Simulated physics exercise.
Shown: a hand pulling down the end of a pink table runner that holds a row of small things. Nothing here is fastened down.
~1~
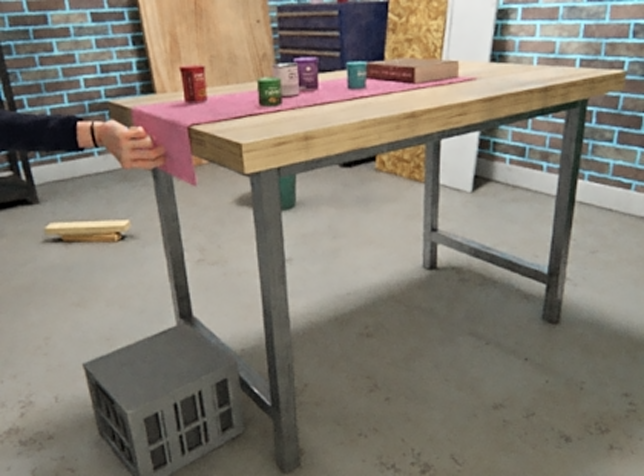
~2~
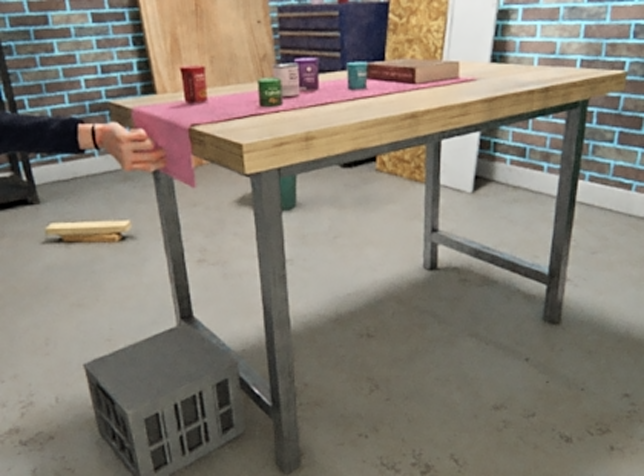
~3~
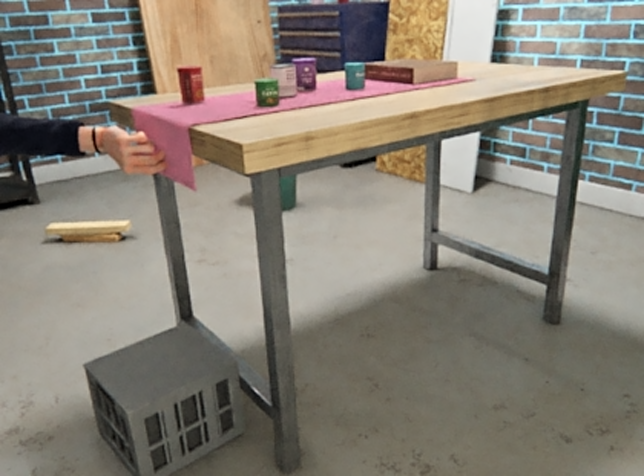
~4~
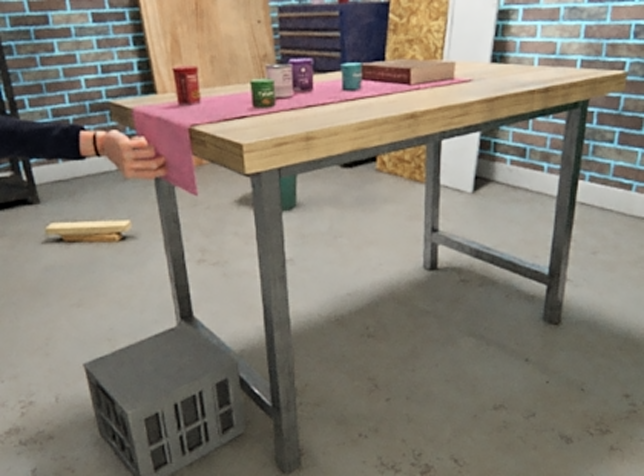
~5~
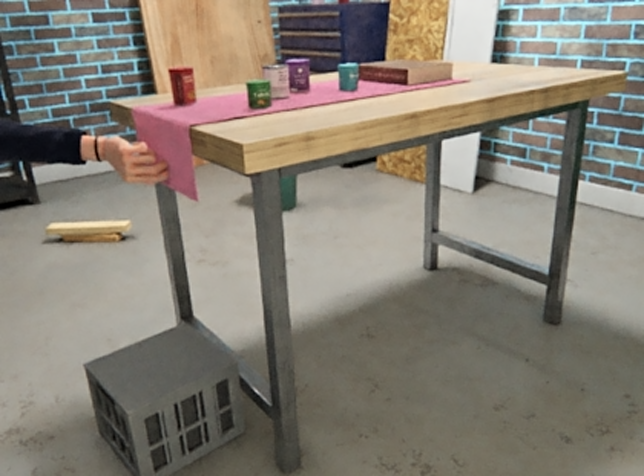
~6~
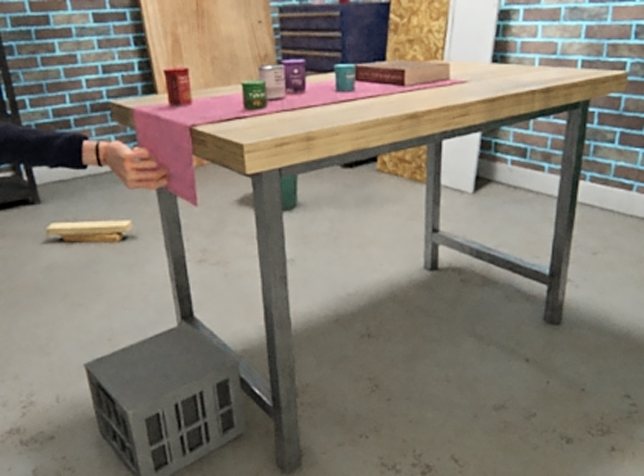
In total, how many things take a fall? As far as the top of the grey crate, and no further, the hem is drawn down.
Four objects go.
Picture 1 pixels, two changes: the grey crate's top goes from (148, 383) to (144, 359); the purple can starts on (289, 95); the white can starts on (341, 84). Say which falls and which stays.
As for the purple can, it leaves the top; as for the white can, it stays in place.
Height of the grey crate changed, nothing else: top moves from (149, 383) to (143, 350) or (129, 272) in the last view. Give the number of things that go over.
That would make 3 and 1.
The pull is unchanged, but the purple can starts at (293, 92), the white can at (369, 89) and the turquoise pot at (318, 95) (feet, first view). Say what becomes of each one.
Purple can: Gone off. White can: Still up. Turquoise pot: Gone off.
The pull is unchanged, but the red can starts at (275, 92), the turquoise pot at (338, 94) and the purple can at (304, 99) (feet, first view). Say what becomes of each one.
The red can ends up off the top, the turquoise pot ends up off the top, the purple can ends up off the top.
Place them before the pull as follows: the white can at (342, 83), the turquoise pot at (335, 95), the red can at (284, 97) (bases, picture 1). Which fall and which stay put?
As for the white can, it stays where it is; the turquoise pot tips off; the red can tips off.
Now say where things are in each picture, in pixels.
The first frame shows hem (196, 186); red can (192, 66); green pot (269, 79); white can (285, 64); purple can (306, 59); turquoise pot (356, 63); top of the crate (148, 383).
The second frame shows hem (195, 188); red can (192, 67).
The third frame shows hem (196, 191); green pot (266, 80).
The fourth frame shows hem (197, 196); white can (279, 65); top of the crate (149, 383).
The fifth frame shows hem (198, 202); purple can (297, 60).
The sixth frame shows hem (197, 208); red can (176, 68); green pot (254, 82); white can (271, 66); purple can (293, 61); turquoise pot (345, 65).
A little later, hem near (181, 303); red can and green pot gone.
Next, hem on the crate; red can, green pot, white can and purple can gone.
When it is over, hem on the crate; red can, green pot, white can and purple can gone. It carries off four.
